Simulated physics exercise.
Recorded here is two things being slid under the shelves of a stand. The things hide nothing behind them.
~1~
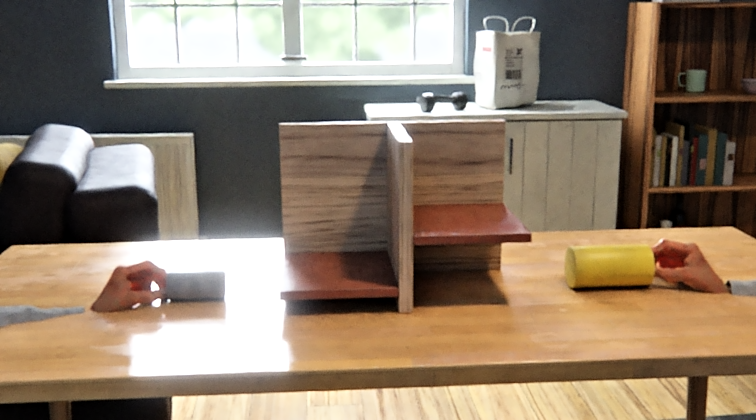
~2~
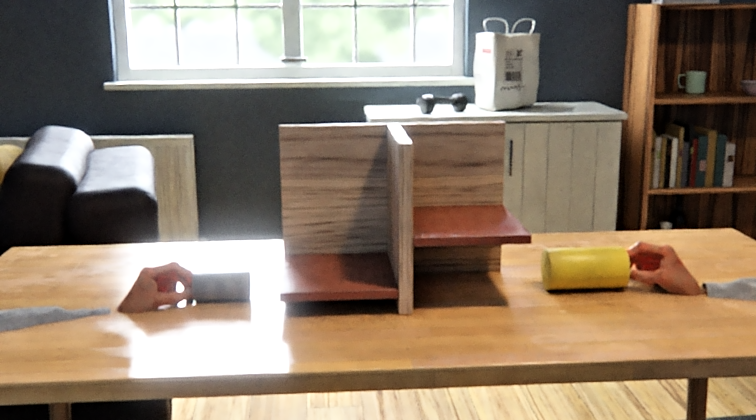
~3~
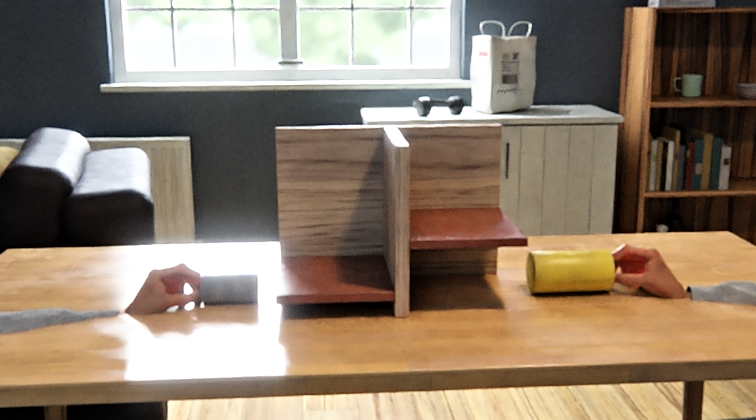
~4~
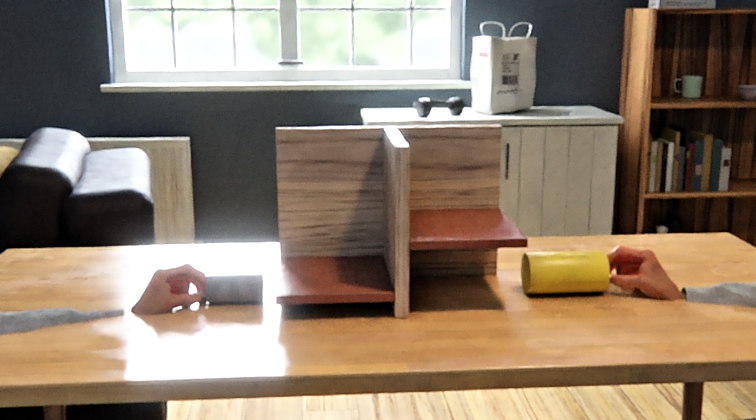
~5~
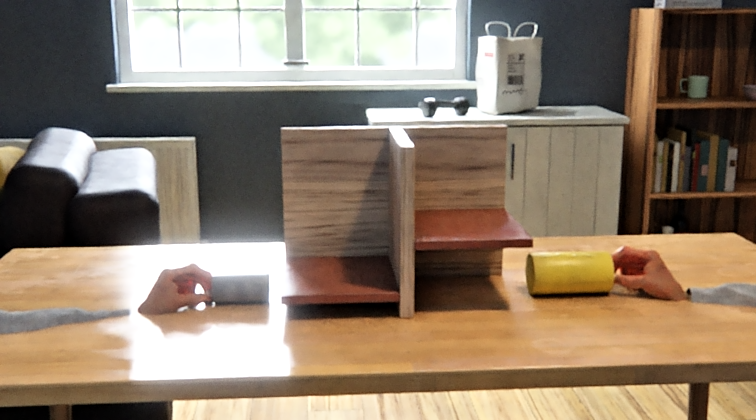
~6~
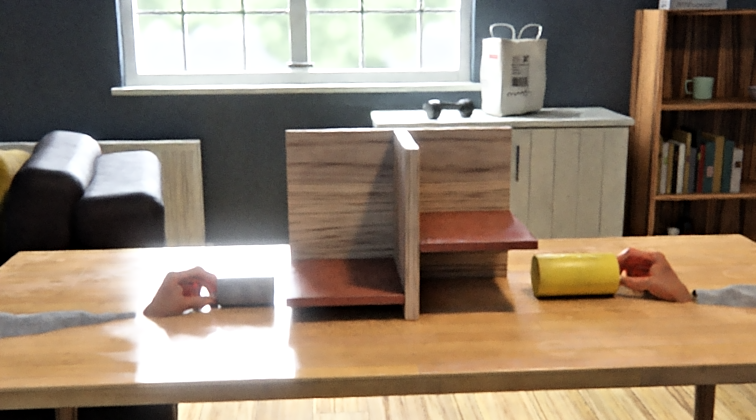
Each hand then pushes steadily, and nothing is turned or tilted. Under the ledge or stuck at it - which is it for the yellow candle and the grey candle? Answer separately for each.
In the end the yellow candle goes under, the grey candle gets stuck.
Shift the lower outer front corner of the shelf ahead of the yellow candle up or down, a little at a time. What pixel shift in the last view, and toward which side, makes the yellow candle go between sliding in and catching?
Roughly 24 pixels, downward.
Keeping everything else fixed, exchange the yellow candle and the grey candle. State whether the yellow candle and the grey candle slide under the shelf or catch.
The yellow candle catches on the edge; the grey candle slides in.
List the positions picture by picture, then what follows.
In the first picture, hands sliding the things forward; yellow candle (608, 266); grey candle (197, 285); shelf (399, 212).
In the second picture, hands sliding the things forward; grey candle (222, 286); shelf (399, 214).
In the third picture, hands sliding the things forward; yellow candle (570, 272); shelf (395, 217).
In the fourth picture, hands sliding the things forward; grey candle (235, 288); shelf (395, 217).
In the fifth picture, hands sliding the things forward; yellow candle (569, 273); shelf (400, 217).
In the sixth picture, hands sliding the things forward; yellow candle (574, 275); grey candle (247, 290); shelf (405, 219).
Then, 0.36 s on from there, yellow candle sliding up to the opening near (547, 276); grey candle stopped at the opening near (260, 290).
Then, 0.74 s on from there, yellow candle part of the way in near (496, 277); grey candle stopped at the opening near (260, 290).
In the end, the yellow candle goes under, near (478, 278); the grey candle stops at the shelf, near (260, 290).
